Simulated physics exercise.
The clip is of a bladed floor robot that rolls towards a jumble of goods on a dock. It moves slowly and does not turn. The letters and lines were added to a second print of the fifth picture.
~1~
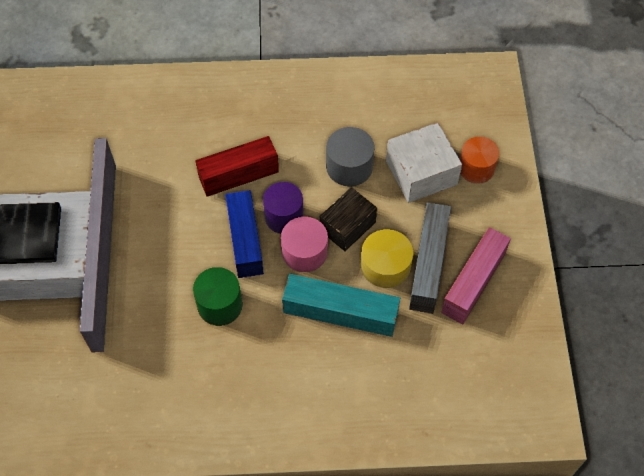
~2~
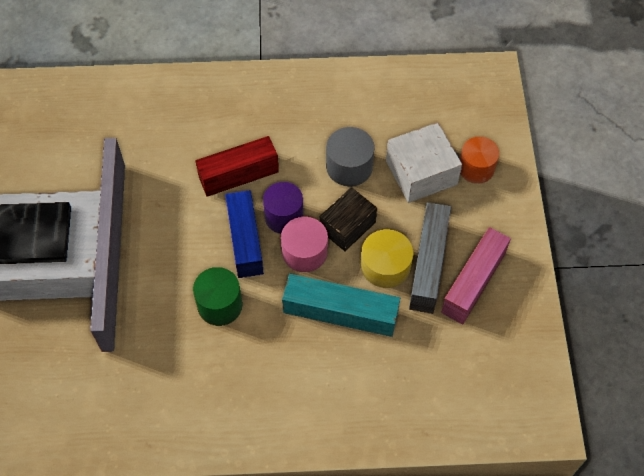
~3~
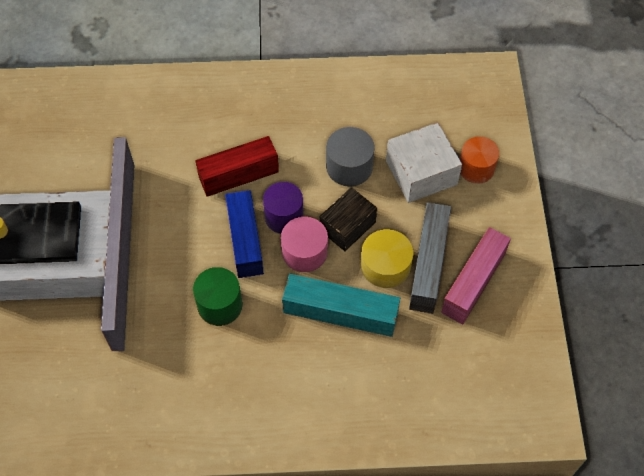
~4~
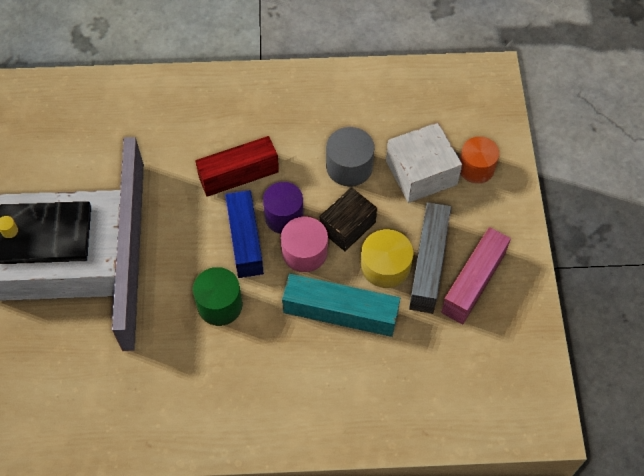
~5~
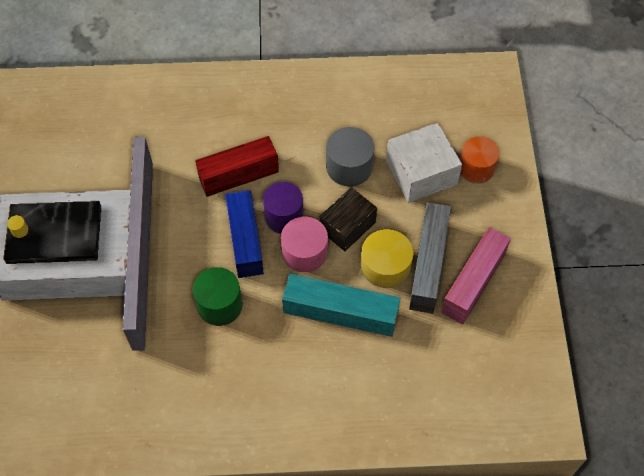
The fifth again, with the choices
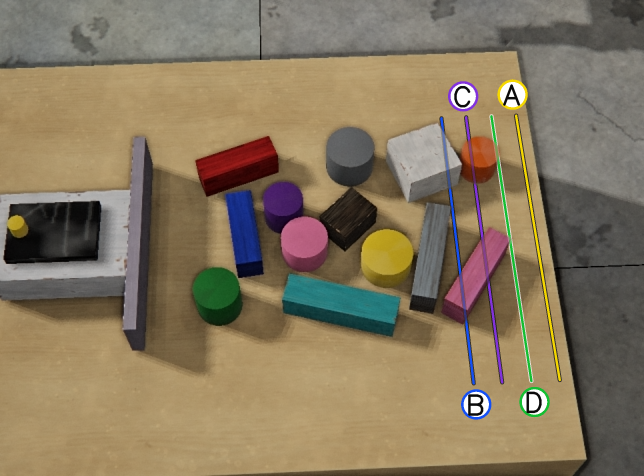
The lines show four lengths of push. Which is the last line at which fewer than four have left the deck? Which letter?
As far as mark B.
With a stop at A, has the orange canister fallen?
Yes.
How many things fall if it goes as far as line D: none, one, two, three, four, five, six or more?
By then, six or more.
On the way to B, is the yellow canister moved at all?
Yes.
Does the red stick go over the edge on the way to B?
By then, no.
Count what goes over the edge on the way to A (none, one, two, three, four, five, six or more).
By then, six or more.
On the marked copy, A at (536, 238); B at (456, 241); C at (483, 240); D at (510, 239).
With B. Early on, robot (177, 226); grey canister (363, 156); red stick (299, 163).
Further on, robot (294, 222); orange canister (519, 168); pink stick (521, 289).
At the end, robot (383, 219); pink stick over the edge; orange canister over the edge; two fallen.
As for the rest, A drops ten; C drops four; D drops eight.
